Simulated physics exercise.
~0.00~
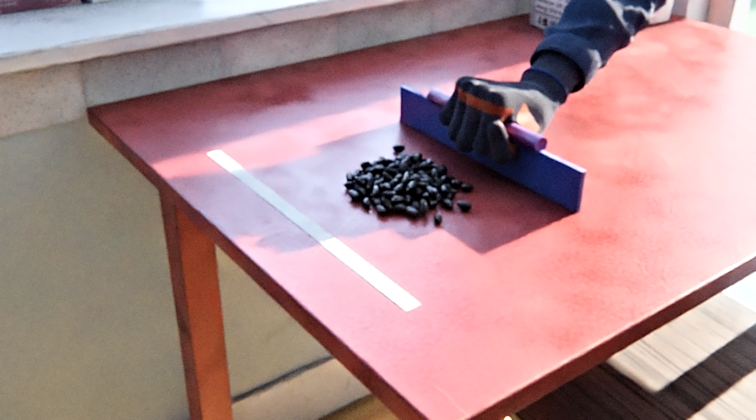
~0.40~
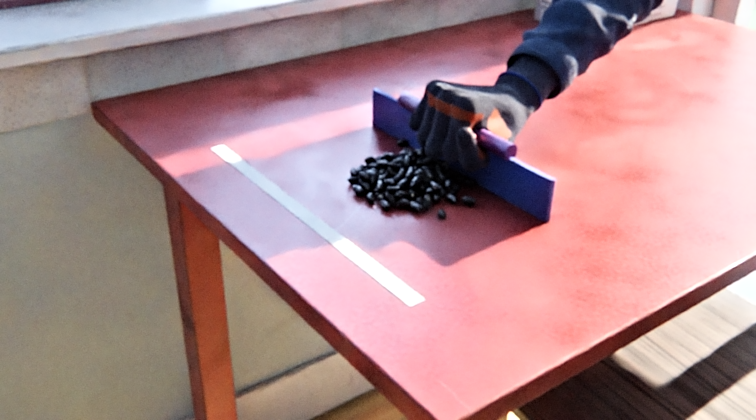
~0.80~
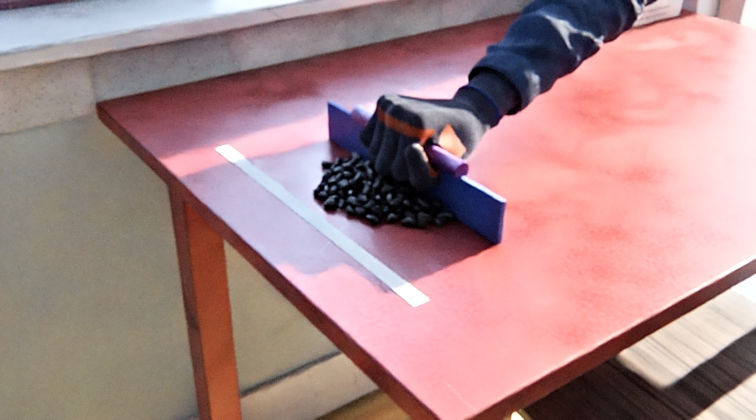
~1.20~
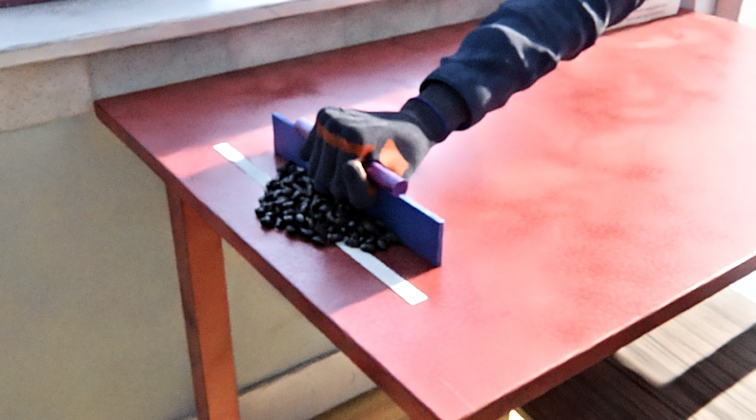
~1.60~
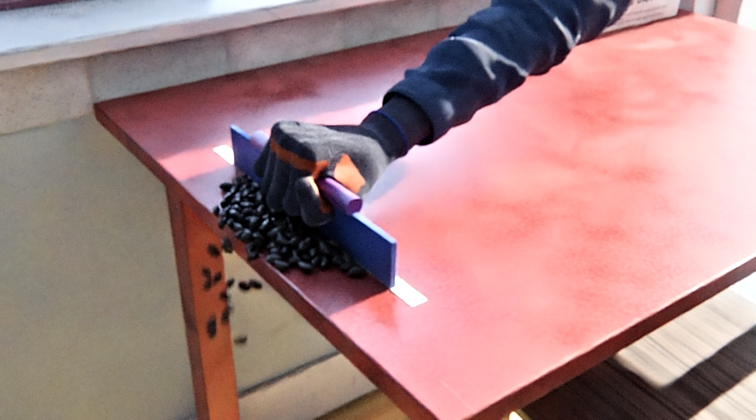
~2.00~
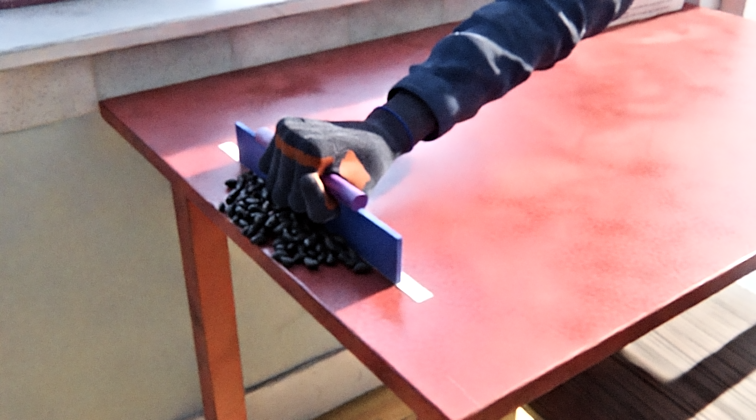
A gloved hand pushed a heap of small black pieces leftward across a red table with a blue scraper, stopping at the white tape strip as some pieces tumbled off the edge and most of the heap stayed on the table.
